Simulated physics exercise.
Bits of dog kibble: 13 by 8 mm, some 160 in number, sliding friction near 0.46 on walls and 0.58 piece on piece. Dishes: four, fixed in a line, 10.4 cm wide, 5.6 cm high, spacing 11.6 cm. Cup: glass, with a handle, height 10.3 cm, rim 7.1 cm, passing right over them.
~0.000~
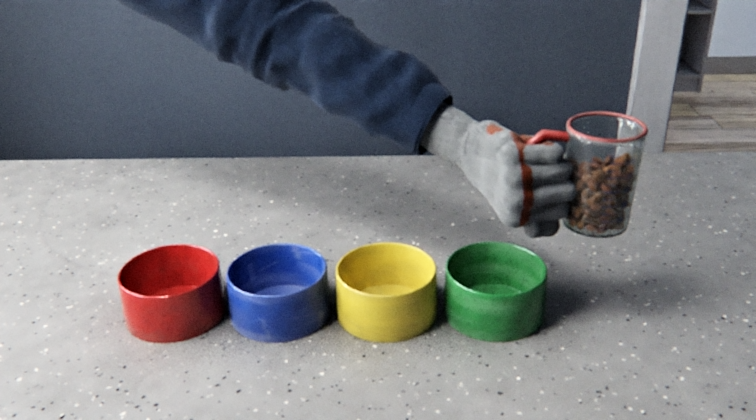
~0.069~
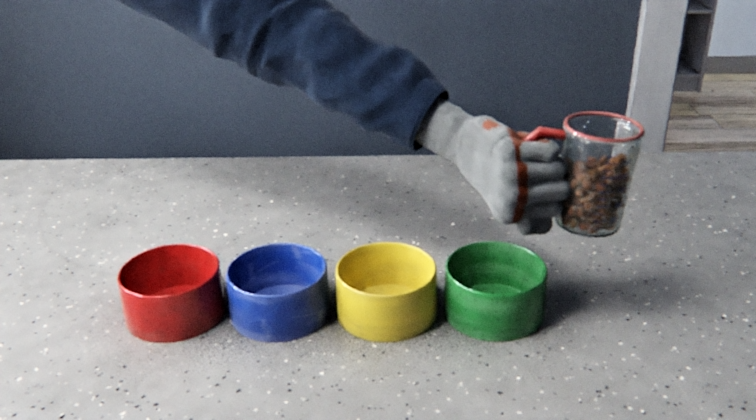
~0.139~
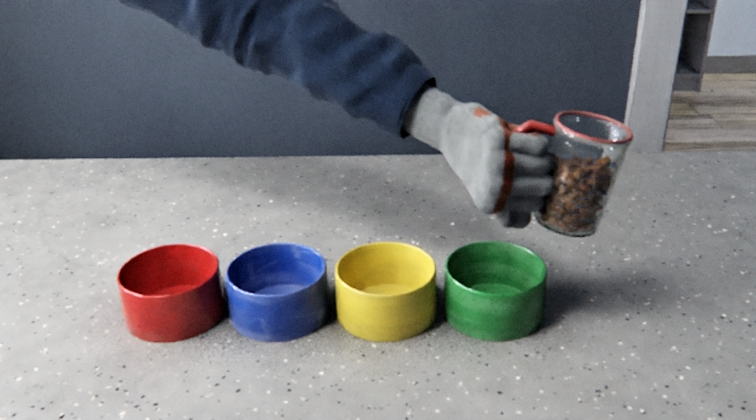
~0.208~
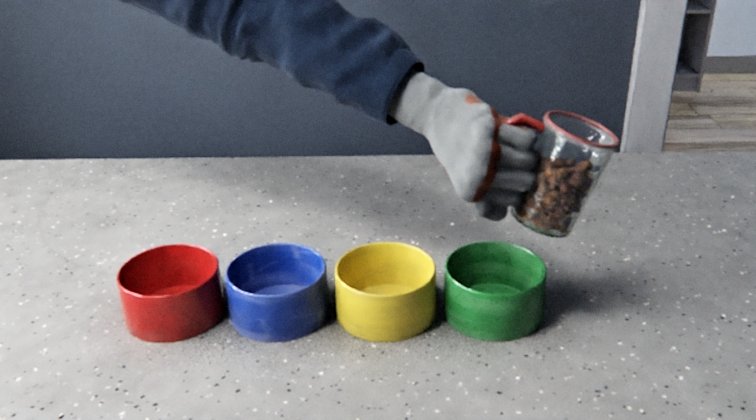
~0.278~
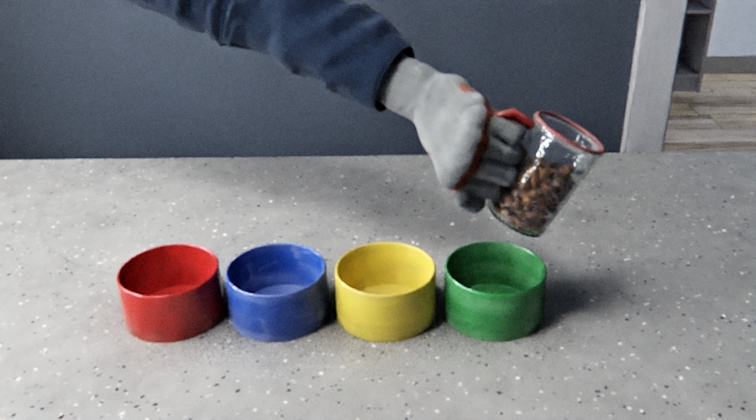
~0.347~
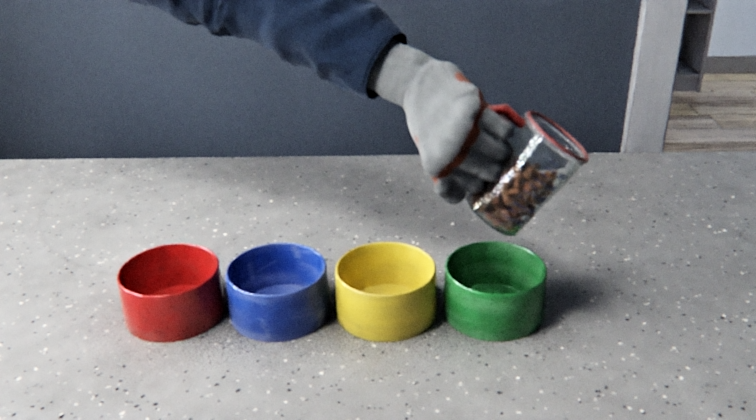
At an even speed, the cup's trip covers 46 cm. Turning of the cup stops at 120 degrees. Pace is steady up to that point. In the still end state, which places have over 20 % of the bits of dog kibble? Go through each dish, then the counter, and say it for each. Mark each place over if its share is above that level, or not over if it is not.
Red dish: Not over, blue dish: Over, green dish: Not over, yellow dish: Over, counter: Not over.
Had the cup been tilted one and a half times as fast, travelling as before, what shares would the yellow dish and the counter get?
The yellow dish would get 60 and the counter 10.
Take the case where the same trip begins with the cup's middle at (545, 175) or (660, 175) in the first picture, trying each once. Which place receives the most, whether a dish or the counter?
In the first try blue collects the most, and in the second it's yellow.
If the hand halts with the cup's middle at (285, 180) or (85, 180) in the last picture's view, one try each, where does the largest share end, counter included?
Most goes to: Yellow; yellow.
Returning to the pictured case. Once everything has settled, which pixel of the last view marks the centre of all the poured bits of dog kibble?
(363, 303) or so.
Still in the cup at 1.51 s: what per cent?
Roughly 5 in a hundred.
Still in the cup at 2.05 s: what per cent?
Approx. 0 % - an estimate.
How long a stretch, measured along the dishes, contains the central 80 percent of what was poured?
Some 14 centimetres.
After 1.04 s, tilt 118 degrees; cup holds 90 %, yellow 5 %.
Then, at 1.51 s, tilt 120 degrees; cup holds 5 %, blue 25 %, yellow 60 %.
Then, at 2.05 s, tilt 120 degrees; cup holds 0 %, blue 30 %, yellow 60 %.
By 2.3 s all is still; red 0 %, blue 30 %, green 0 %, yellow 60 %, counter 10 %.
